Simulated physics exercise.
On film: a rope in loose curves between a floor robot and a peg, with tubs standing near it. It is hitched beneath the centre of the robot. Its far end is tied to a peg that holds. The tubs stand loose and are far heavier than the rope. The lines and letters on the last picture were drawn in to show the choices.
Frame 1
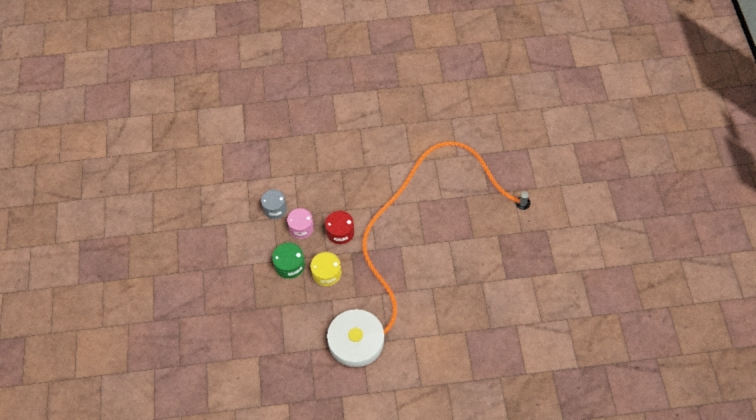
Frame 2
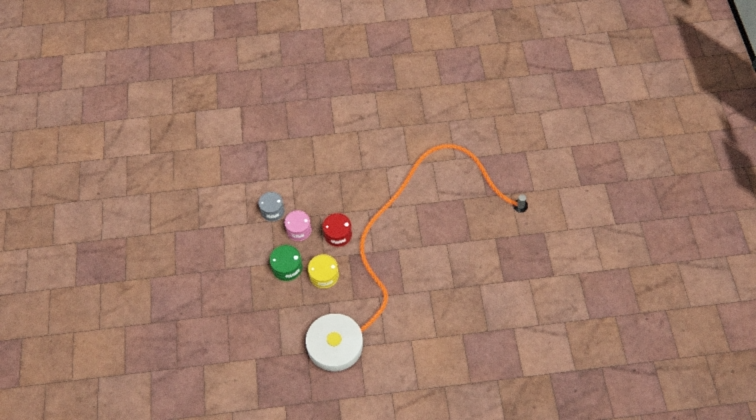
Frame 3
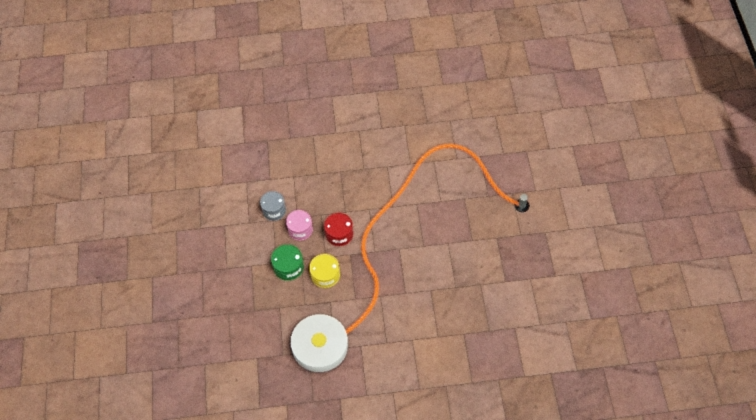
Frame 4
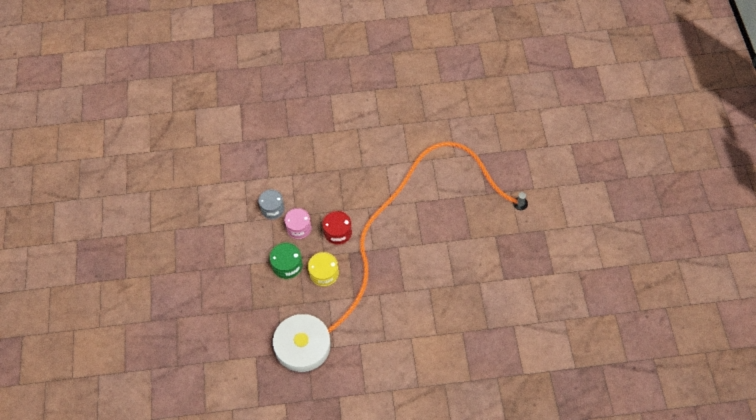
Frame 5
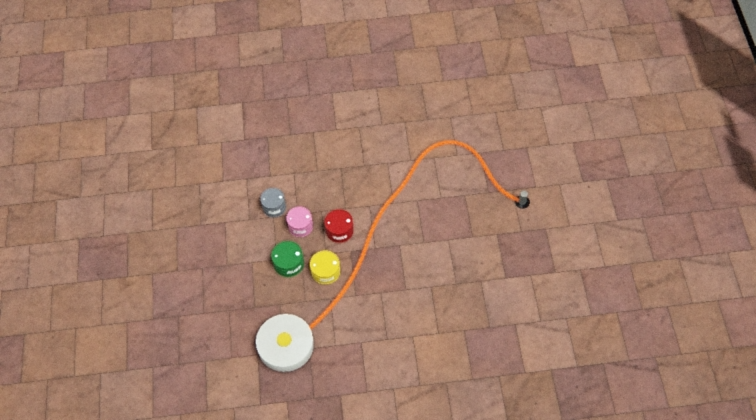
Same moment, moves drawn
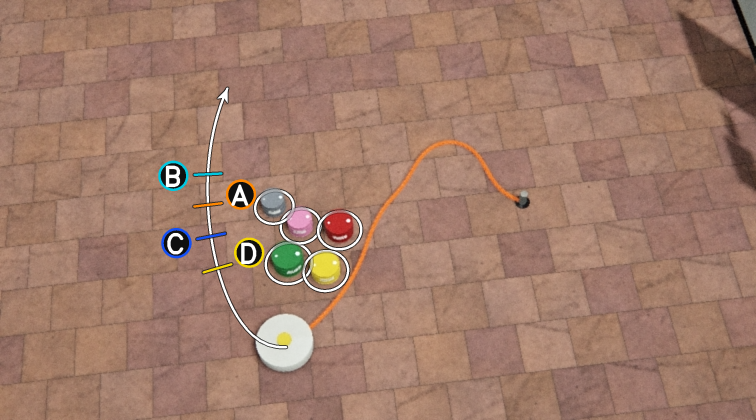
At first, a white disc-shaped robot sits below five coloured tubs on brick paving, with a curving orange rope running from it to a small peg. The robot then slides steadily left, passing below the yellow and green tubs, and the lower bend of rope straightens while the tubs stay put.
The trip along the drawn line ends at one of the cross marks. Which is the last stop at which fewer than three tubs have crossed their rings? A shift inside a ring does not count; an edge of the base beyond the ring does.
As far as tick B.
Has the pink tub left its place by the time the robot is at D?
By then, no.
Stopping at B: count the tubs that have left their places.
By then, two.
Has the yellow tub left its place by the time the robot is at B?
Yes.
On the marked copy, A at (208, 205); B at (208, 174); C at (211, 236); D at (218, 268); the route from (286, 347) via (209, 220) to (227, 89).
Following B. Soon after the start, robot (227, 296).
Later, robot (209, 226).
In the end, robot (206, 169); green tub (293, 250); yellow tub (324, 259); two over the rings.
As for the rest, A is within the limit but short; C is within the limit but short; D is within the limit but short.
